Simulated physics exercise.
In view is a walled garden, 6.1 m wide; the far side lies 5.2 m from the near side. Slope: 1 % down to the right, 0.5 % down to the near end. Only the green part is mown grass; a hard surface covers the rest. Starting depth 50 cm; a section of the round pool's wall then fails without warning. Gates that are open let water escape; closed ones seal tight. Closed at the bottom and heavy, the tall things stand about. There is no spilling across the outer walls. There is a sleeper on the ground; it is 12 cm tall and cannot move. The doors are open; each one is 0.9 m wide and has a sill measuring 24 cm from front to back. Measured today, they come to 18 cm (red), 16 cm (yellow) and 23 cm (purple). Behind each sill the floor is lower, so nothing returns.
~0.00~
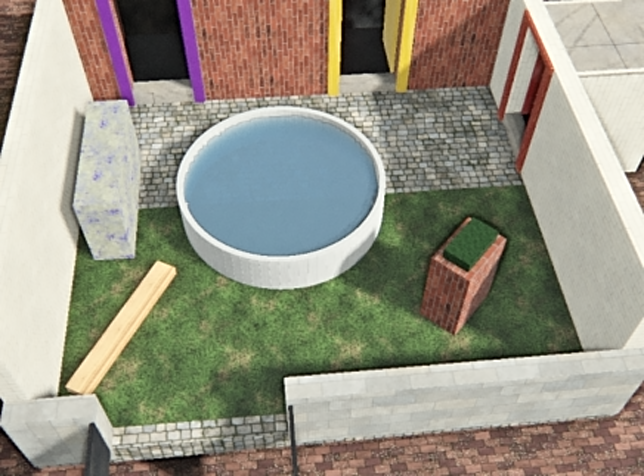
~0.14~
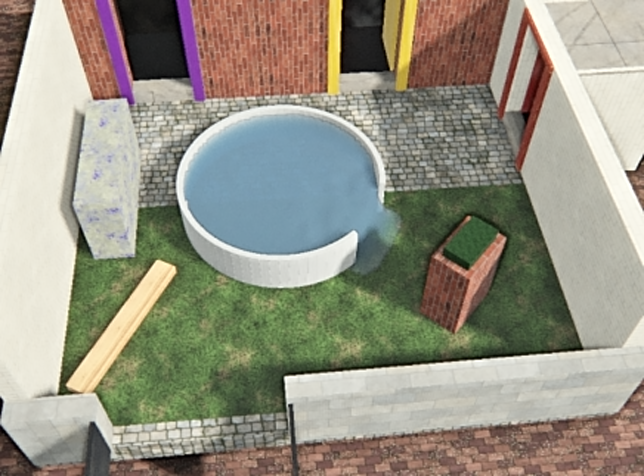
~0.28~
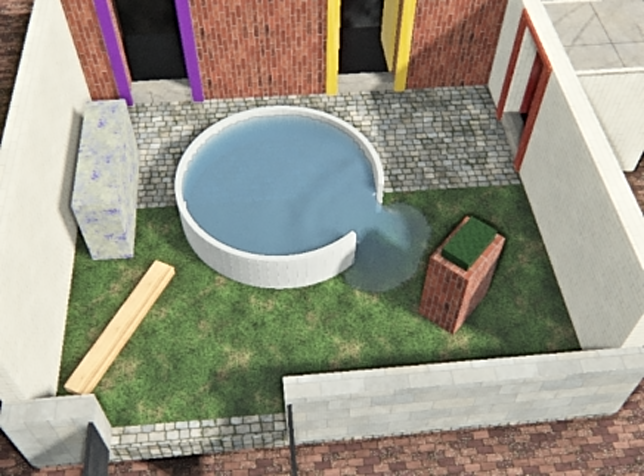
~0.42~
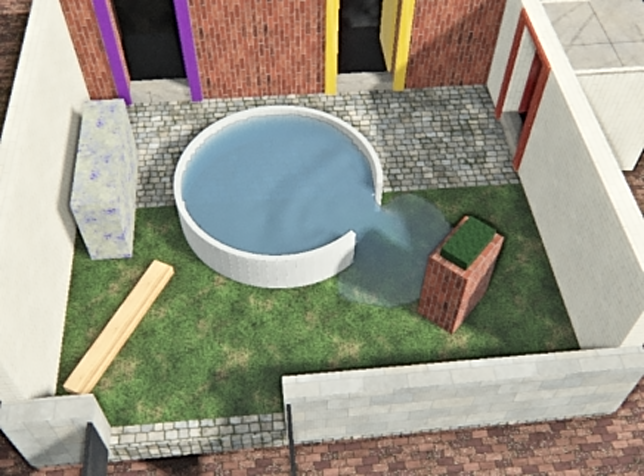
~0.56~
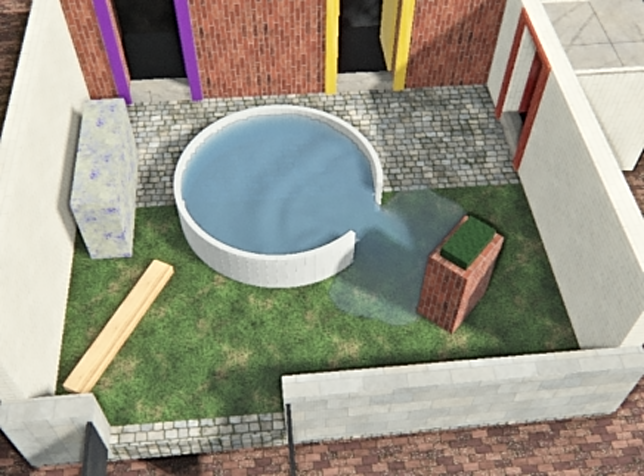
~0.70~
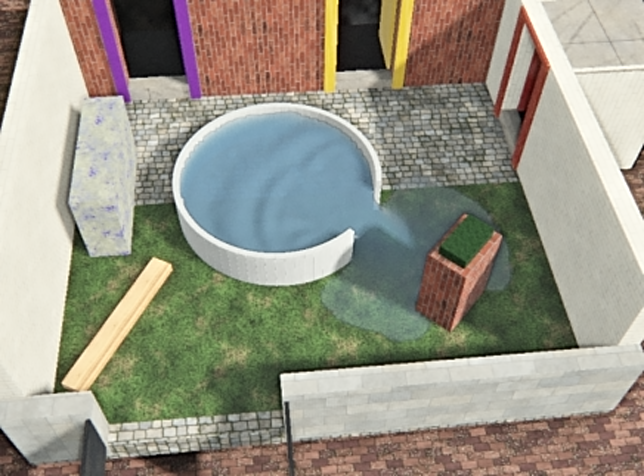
Water pours through a gap that opens in the right side of a round white pool in a walled garden, spreading across the grass and around a brick block topped with green, while ripples cross the pool's surface.
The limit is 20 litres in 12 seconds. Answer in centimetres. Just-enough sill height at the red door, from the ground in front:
6.5 cm, roughly.
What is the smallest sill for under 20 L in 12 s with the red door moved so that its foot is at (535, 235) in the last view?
It needs about 20 cm.
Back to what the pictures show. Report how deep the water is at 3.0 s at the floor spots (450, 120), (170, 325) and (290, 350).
That's 4, 0 and 4 cm, in the order given.
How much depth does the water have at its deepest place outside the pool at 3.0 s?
I'd put it near 26 cm.
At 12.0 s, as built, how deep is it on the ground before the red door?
Roughly 9.5 cm deep.
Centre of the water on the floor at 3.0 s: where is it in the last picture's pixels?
The centre of all the water is around (341, 229).
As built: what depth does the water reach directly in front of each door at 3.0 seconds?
Depth at red 7 cm, at yellow 0 cm, at purple 0 cm.
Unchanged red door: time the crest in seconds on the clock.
Roughly at 10.5 s.
After 1.4 s water covers 20 % of the floor, deepest (34 cm) near (430, 276); it has not reached the red door.
After 3.0 s water covers 45 % of the floor, deepest (26 cm) near (432, 288); 7 cm at the red door, 0 litres in over its 18 cm sill.
After 12.0 s water covers 95 % of the floor, deepest (12 cm) near (564, 385); 9 cm at the red door, 0 litres in over its 18 cm sill.
At the red door as built, the water arrived by 2.2 s and peaked near 10 cm at 10.6 s.
With a sill of 5 cm, 36 litres would have come in within the 12 s; with 7 cm, 15 litres. So under 20 litres takes about 6.5 cm.
